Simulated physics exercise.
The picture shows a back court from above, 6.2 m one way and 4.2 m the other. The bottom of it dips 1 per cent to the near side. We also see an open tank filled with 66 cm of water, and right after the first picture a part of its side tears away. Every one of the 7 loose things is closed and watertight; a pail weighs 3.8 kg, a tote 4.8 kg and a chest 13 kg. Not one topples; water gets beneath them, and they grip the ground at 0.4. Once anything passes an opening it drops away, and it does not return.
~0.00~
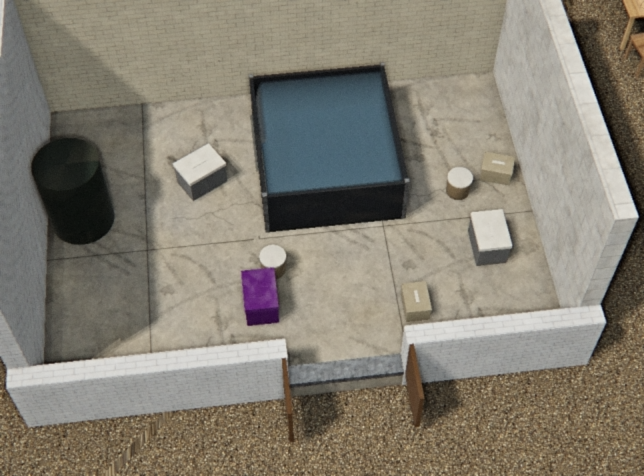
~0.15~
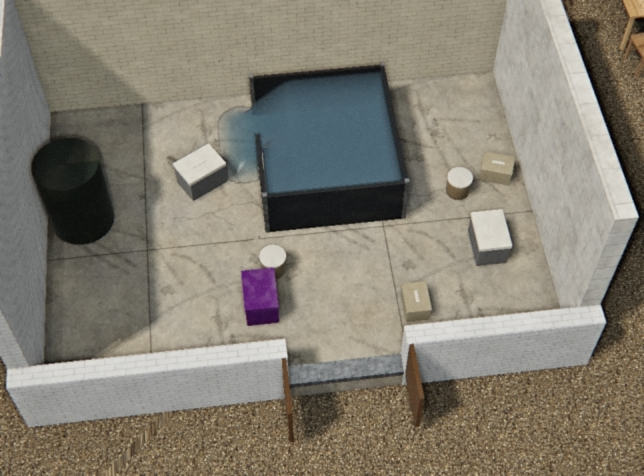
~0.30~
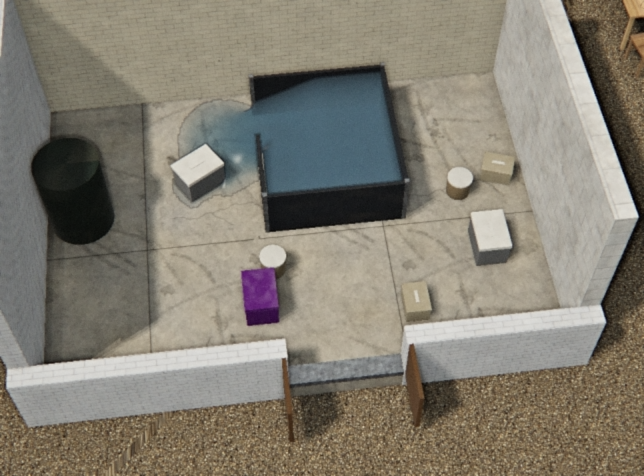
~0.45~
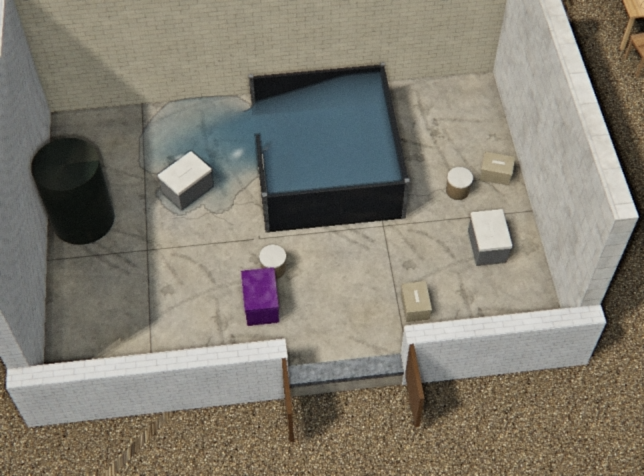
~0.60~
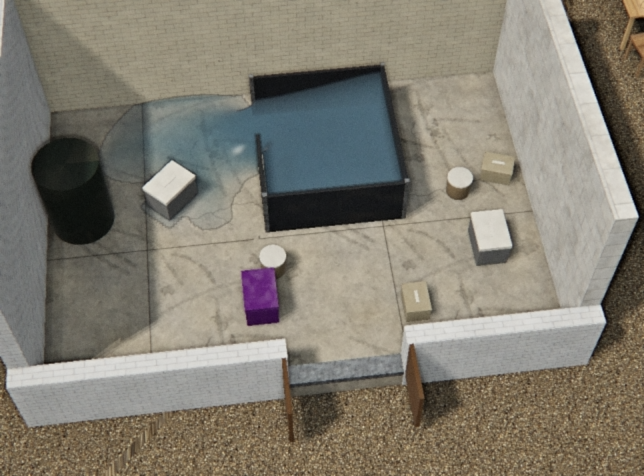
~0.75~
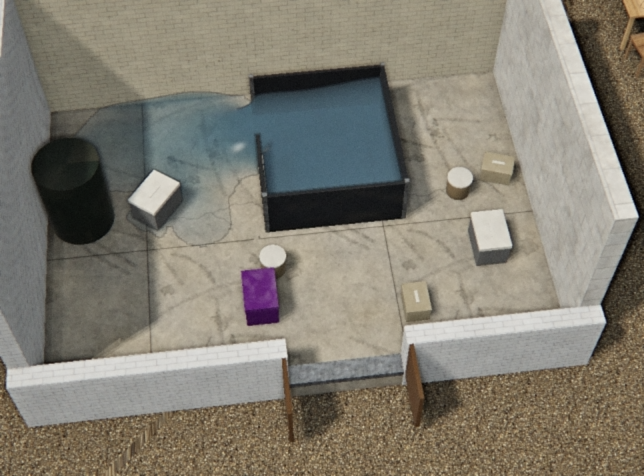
A walled back court with a pale concrete floor is seen from above, with two small wooden doors open at the near side. A dark-sided tank of blue water stands at the back, with a black cylinder and white box to its left, a purple chest in front, and other small containers around. The tank's left side breaks open, water spreads leftward across the floor, and the white box slides left and turns, while the camera stays still.
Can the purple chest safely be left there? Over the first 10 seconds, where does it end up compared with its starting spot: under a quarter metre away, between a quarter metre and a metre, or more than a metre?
More than a metre away.
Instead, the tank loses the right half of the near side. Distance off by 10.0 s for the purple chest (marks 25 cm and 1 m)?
I'd expect the purple chest to have remained in place.
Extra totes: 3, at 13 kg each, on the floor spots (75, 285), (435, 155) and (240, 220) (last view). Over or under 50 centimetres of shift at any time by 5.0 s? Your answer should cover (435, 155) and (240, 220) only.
As asked, in order: Shy of the mark; clear of the mark.
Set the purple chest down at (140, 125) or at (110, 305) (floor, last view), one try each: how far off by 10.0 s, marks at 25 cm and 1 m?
I'd say it lands far off on the first try and it lands far off on the second.
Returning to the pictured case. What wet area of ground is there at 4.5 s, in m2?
Somewhere about 19 m2, give or take.
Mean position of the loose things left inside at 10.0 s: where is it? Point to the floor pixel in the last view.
Averaged position, last view: Near pixel (406, 213).
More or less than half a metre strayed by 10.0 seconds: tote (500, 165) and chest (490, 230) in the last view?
First one went too far, second one stayed inside.
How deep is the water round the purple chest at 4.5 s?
Close to 7 centimetres.
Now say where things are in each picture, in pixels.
The purple chest at (260, 288), on the bottom; 3.2 m2 under water; 0 of 7 have shifted, in the first frame.
The purple chest at (260, 288) rests on the ground; water covers 3.8 m2; 0 of 7 have shifted, in the second frame.
The purple chest at (260, 288) rests on the ground; water covers 4.5 m2; 0 of 7 have shifted, in the third frame.
The purple chest at (260, 288) rests on the ground; water covers 5.3 m2; 1 of 7 have shifted, in the fourth frame.
The purple chest at (260, 288) rests on the ground; water covers 6.2 m2; 1 of 7 have shifted, in the fifth frame.
The purple chest at (260, 288), on the bottom; water covers 7.3 m2; 1 of 7 have shifted, in the sixth frame.
After 2.0 s the purple chest is near (260, 288), 0.0 m from its start, aground; 0 of 7 are out; 0 afloat.
After 4.5 s the purple chest is near (319, 324), 0.9 m from its start, aground; 0 of 7 are out; 1 afloat.
After 7.0 s the purple chest has gone out; 1 of 7 are out; 2 afloat.
After 10.0 s the purple chest has gone out; 1 of 7 are out; 6 afloat.
